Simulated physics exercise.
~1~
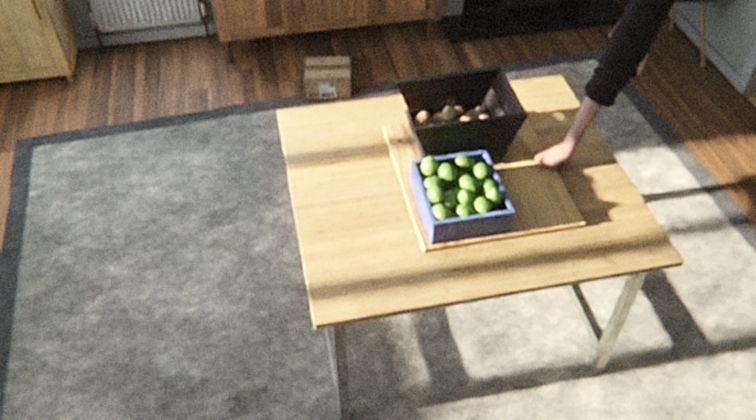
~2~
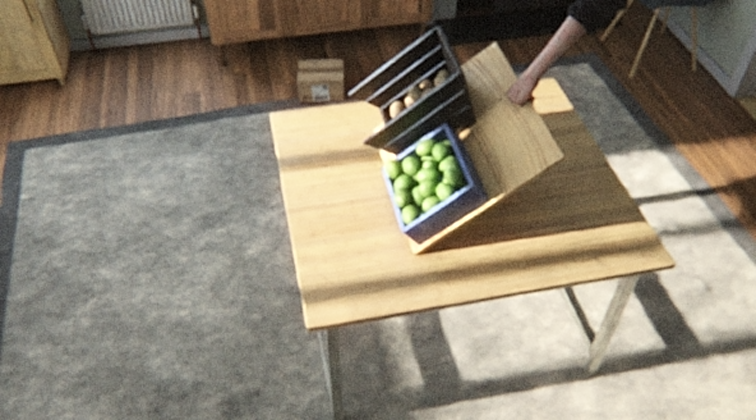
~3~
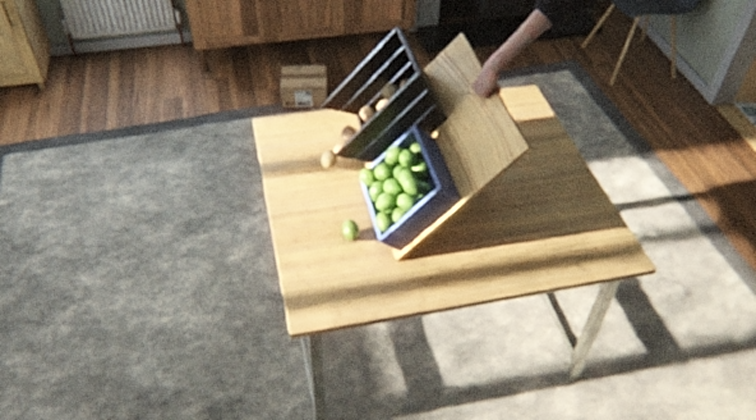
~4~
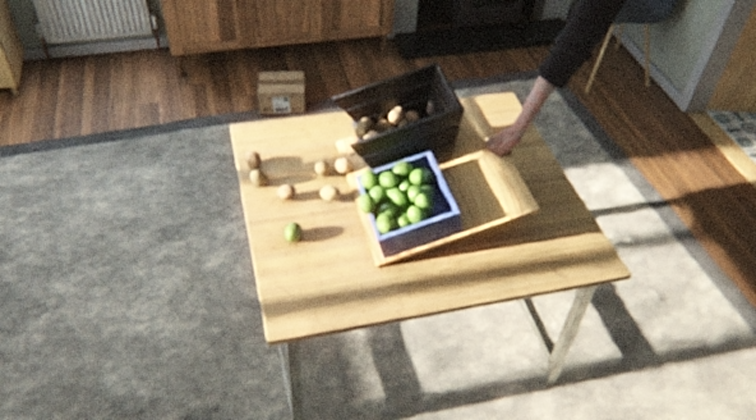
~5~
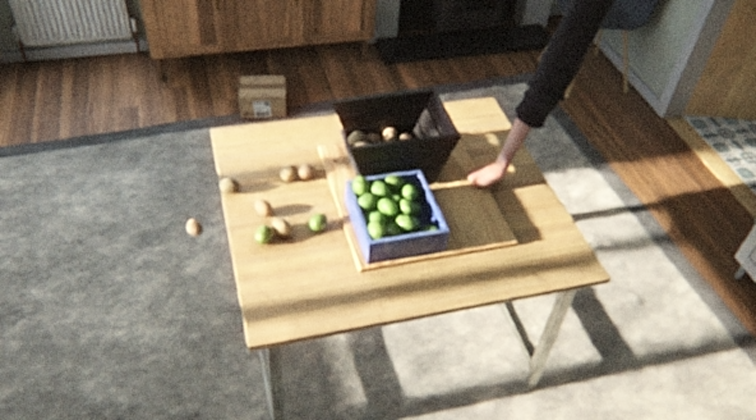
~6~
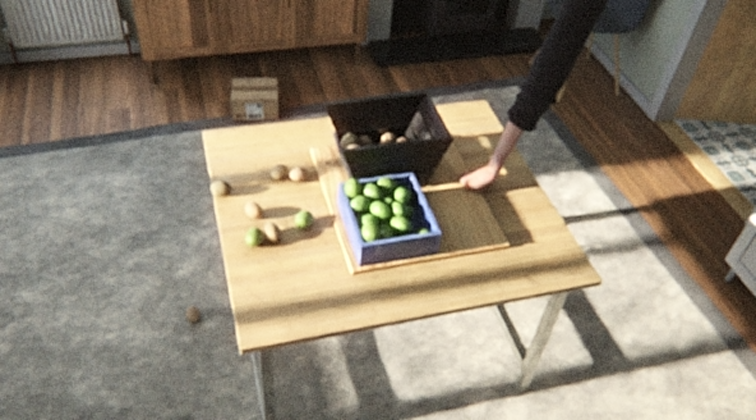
The footage shows a hand lifting the right end of a board holding a blue tray of limes and a black tray of potatoes, spilling several potatoes and a couple of limes leftward before lowering it flat; one potato drops to the floor while most produce stays in the trays.
